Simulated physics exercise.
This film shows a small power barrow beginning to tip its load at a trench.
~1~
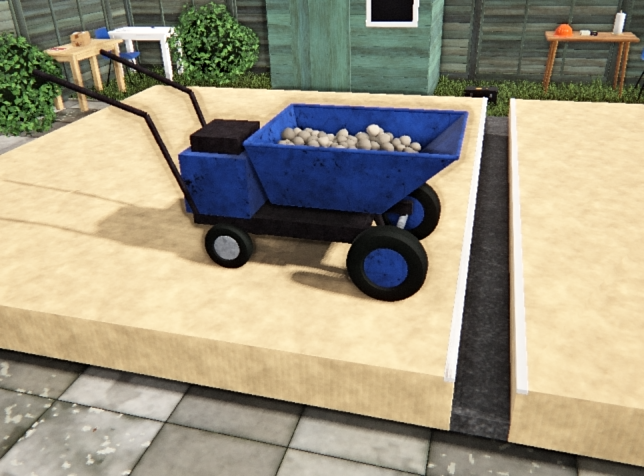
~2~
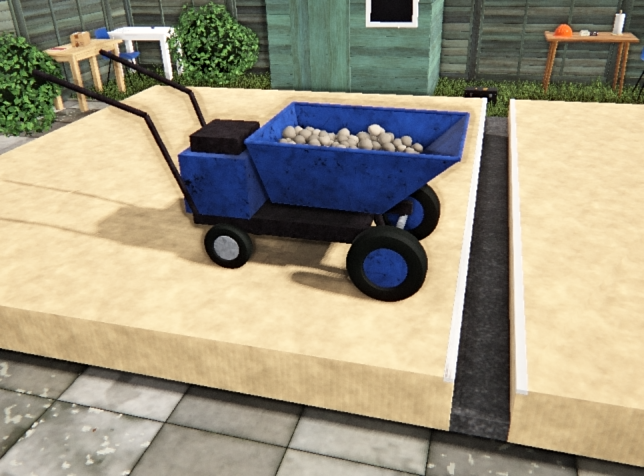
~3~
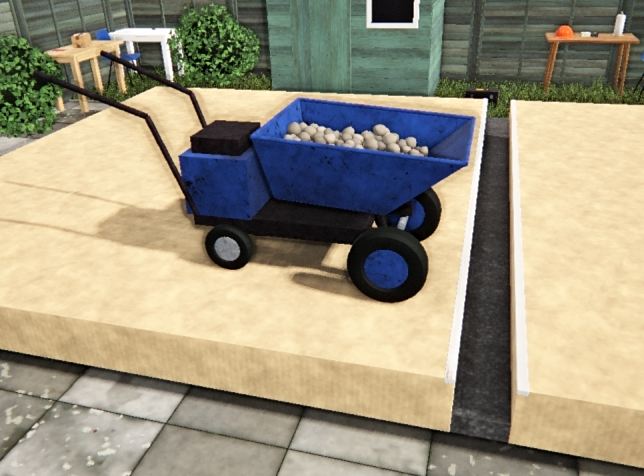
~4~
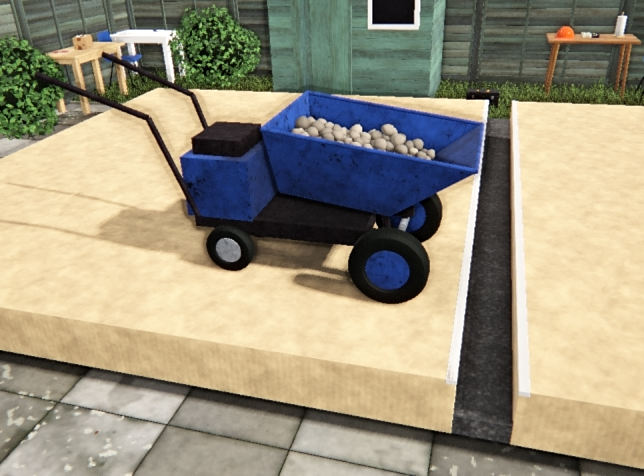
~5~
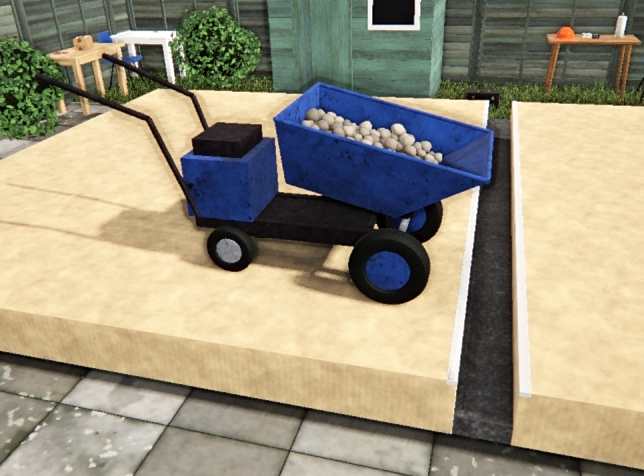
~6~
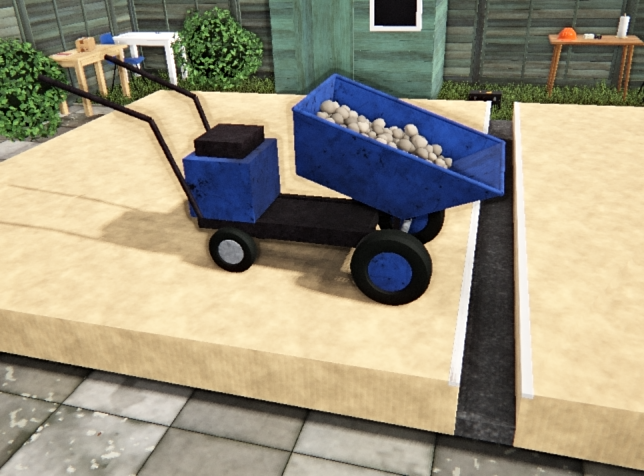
We see a blue barrow loaded with rounded stones standing on a sandy slab beside a narrow dark trench. After a brief stillness, its skip tilts steadily forward to the right, the rear rising while the stones stay inside.
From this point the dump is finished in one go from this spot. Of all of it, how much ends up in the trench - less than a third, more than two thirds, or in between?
Of all of it, less than a third ends up there.
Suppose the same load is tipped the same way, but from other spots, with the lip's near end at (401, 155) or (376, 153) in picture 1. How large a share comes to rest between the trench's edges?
Result: Try 1 = 70 %, try 2 = 70 %.
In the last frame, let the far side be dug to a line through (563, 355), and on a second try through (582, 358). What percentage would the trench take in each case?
The first try comes to close to 50 per cent, the next to 80 per cent.
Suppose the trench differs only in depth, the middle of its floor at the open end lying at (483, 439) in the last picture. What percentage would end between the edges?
I'd say roughly 0 in a hundred.
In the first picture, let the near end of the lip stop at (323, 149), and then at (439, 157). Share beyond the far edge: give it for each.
I'd expect close to 10 per cent and then close to 70 per cent.
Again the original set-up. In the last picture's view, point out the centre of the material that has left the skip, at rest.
Roughly at (594, 287).
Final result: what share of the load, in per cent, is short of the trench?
0 percent.
Just after the last frame, skip tipped steeply; every one in the skip.
A moment on, skip tipped right over; the larger part in the skip; roughly a quarter beyond it; just a few falling.
Further on, skip tipped right over; roughly a quarter in the skip; the larger part beyond it.
When it is over, skip tipped right over; roughly a quarter in the skip; just a few in or heaped over the trench; the larger part beyond it.
